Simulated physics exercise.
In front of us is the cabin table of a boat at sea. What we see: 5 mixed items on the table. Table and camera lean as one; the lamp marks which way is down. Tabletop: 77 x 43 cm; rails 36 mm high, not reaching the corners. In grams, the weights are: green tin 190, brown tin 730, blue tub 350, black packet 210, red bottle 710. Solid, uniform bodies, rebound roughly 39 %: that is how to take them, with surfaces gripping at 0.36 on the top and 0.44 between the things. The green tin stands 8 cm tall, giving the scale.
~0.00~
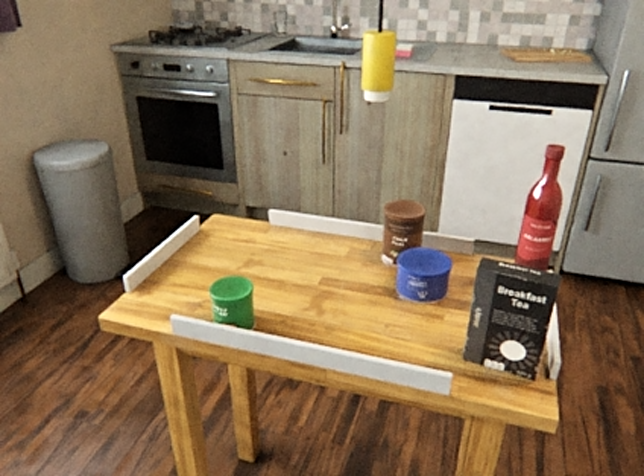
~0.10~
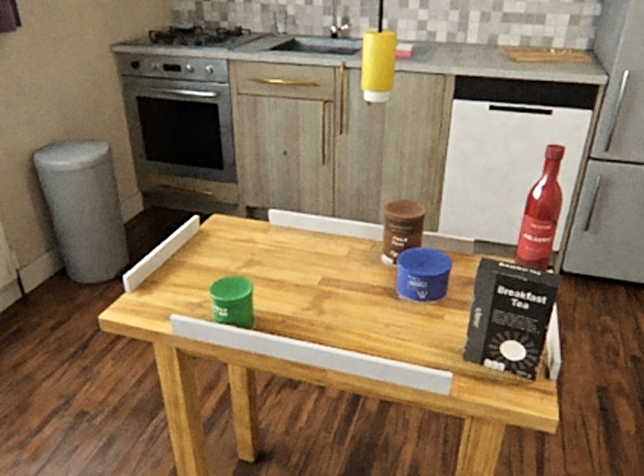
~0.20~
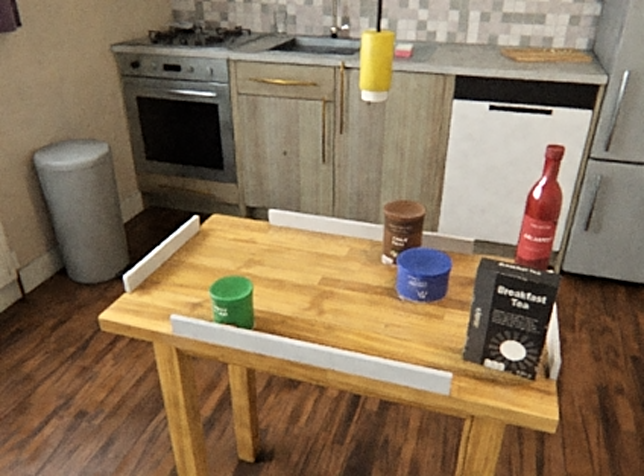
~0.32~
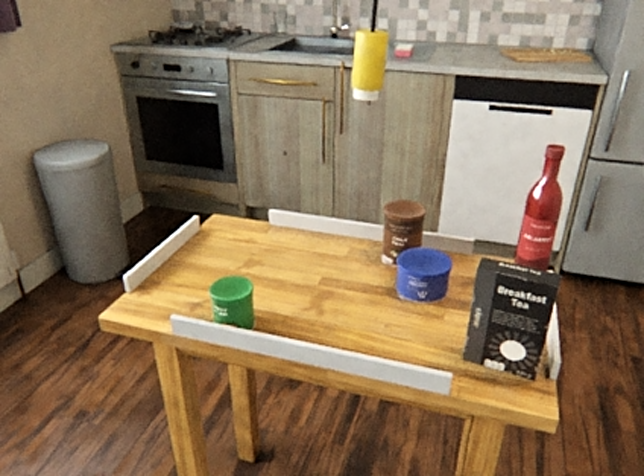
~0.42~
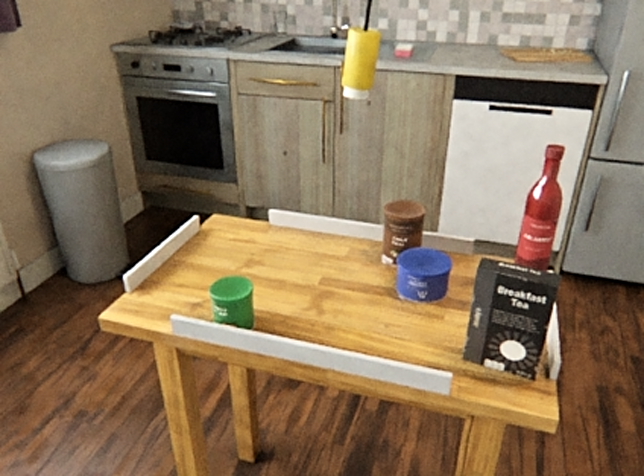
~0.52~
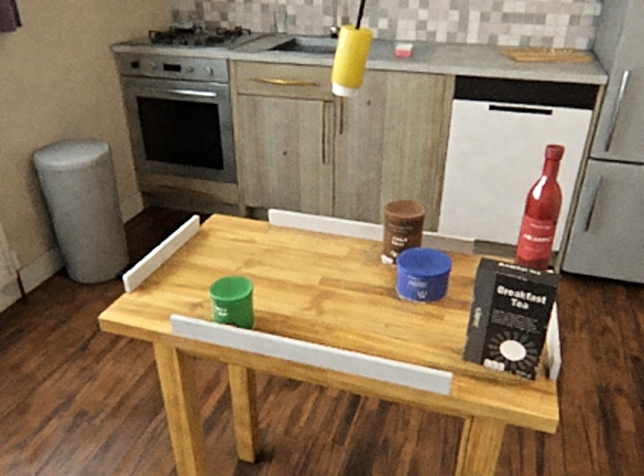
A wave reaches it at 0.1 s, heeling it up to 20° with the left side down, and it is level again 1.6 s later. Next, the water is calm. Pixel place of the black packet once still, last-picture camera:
About (507, 319).
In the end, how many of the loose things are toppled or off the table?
I make it 1.
After 1.02 s, boat heeled 19°, left side down; red bottle tipped 38° from how it sat.
After 1.12 s, boat heeled 16°, left side down; red bottle tipped 61° from how it sat; brown tin slid 2 cm.
After 1.32 s, boat heeled 9°, left side down; red bottle tipped 70° from how it sat; brown tin slid 9 cm; blue tub slid 2 cm.
After 1.52 s, boat heeled 2°, left side down; red bottle on its side; brown tin slid 11 cm; blue tub slid 2 cm.
At rest (2.7 s), tipped over on the table, red bottle; not toppled but over 5 cm from the start, brown tin; the other 3 in place, give or take 5 cm. Seen from the same camera at the end, black packet near (507, 319).
